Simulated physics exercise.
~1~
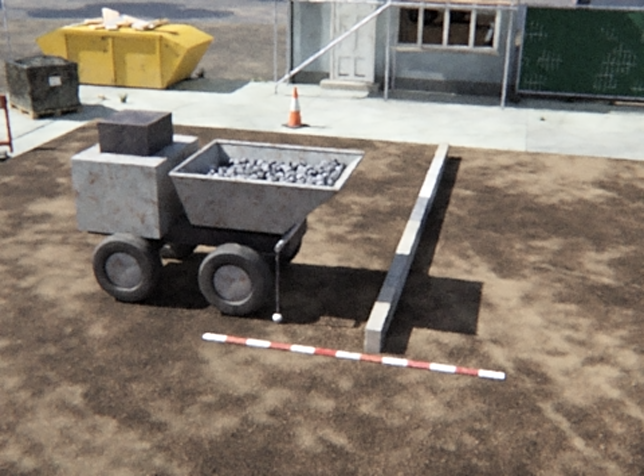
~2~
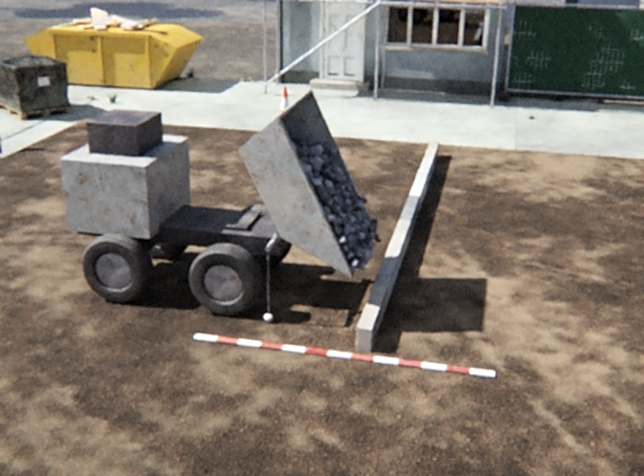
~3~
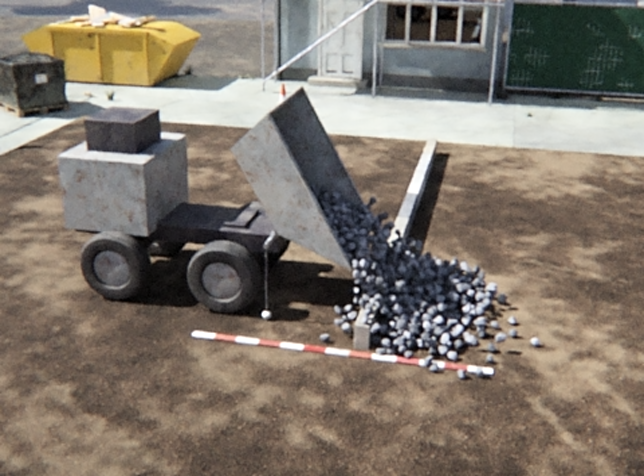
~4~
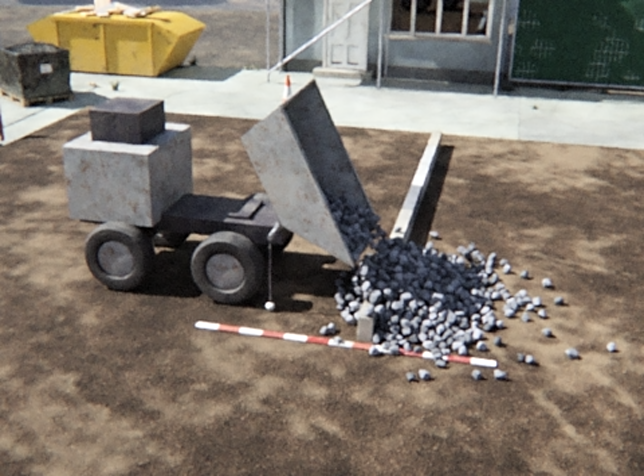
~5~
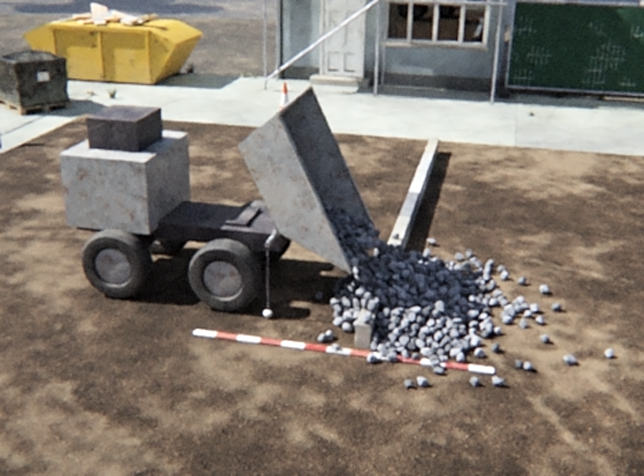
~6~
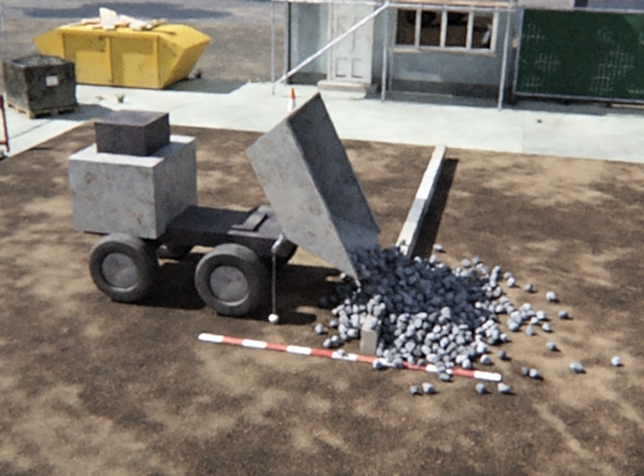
A grey dumper tips its skip and spills crushed rock into a heap over a kerb.
